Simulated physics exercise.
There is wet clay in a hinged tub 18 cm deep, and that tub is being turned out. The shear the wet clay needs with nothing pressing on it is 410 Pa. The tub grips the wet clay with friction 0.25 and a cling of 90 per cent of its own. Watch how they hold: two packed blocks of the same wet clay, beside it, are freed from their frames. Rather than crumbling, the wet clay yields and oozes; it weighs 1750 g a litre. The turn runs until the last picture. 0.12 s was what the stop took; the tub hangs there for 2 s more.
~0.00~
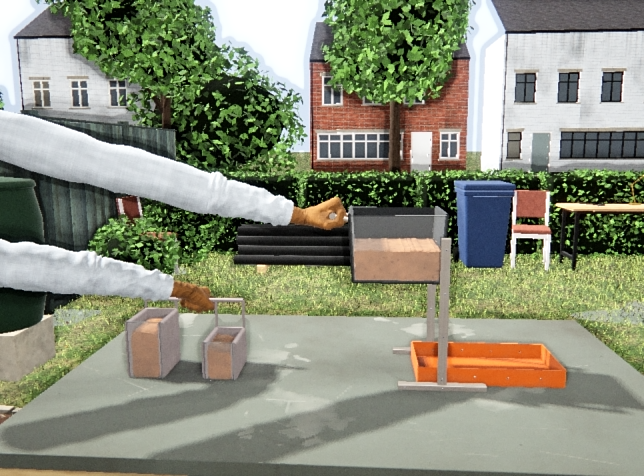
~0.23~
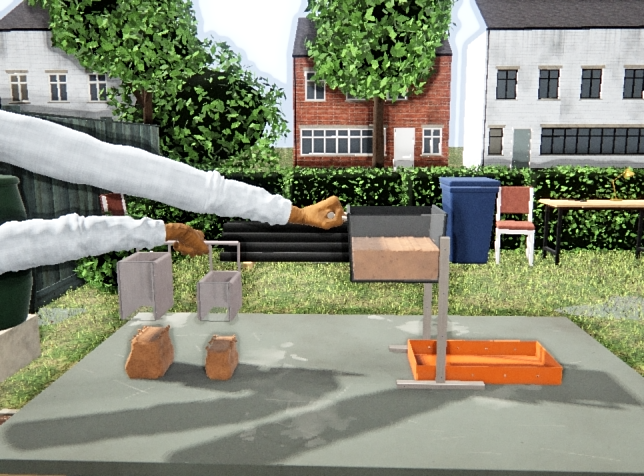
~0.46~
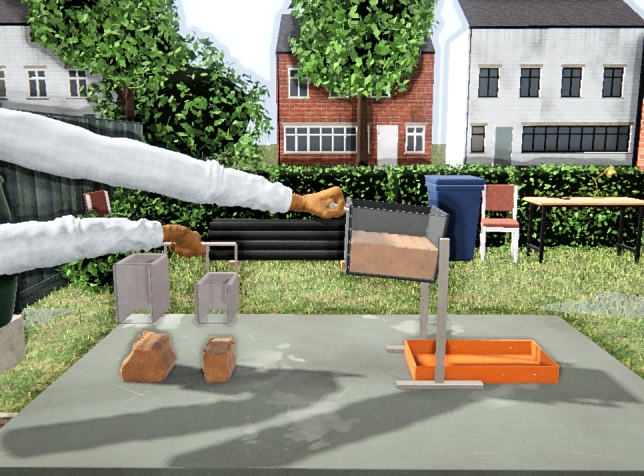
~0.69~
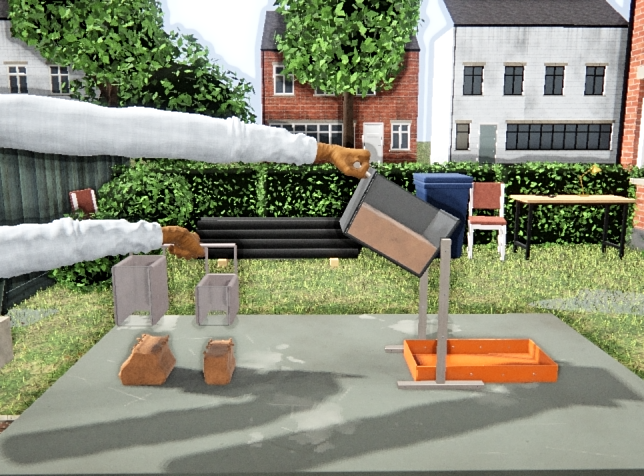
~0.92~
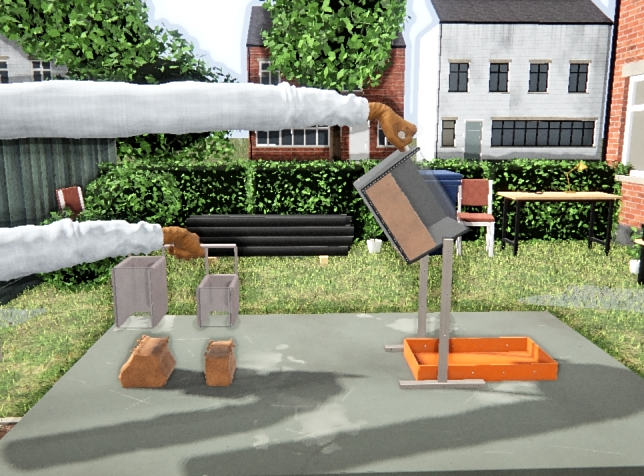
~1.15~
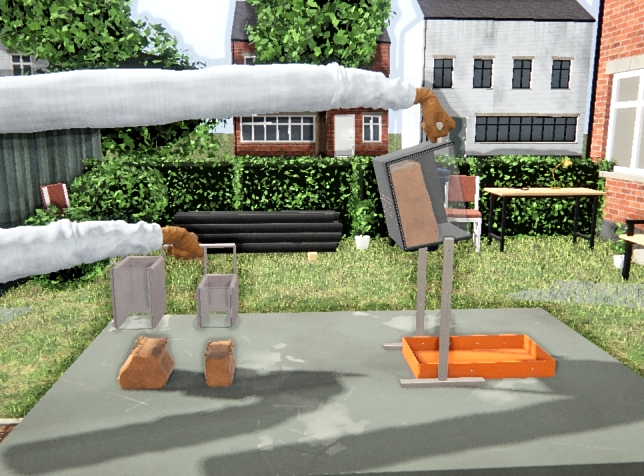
A hand lifted two grey moulds off brown clay blocks, the larger sagging slightly, then another hand raised the left side of a clay-filled tub, tilting it steeply rightward above an orange tray.
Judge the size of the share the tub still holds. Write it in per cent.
Some 100 per cent.
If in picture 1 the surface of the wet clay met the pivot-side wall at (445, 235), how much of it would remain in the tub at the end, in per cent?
70 %.
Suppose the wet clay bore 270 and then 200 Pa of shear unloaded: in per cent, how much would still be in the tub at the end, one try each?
Roughly 100 % followed by roughly 85 %.
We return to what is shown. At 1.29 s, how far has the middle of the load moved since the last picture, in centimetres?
The change is near 2 cm.
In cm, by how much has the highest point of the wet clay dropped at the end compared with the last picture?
The top ends up some 5 cm below its level in the last picture.
By 1.29 s, the tub is at 76 degrees and holds 100 %.
By 1.46 s, the tub is at 76 degrees and holds 100 %.
By 1.63 s, the tub is at 76 degrees and holds 100 %.
By 1.80 s, the tub is at 76 degrees and holds 100 %.
By 3.15 s, at the end, the tub is at 76 degrees and holds 100 %.
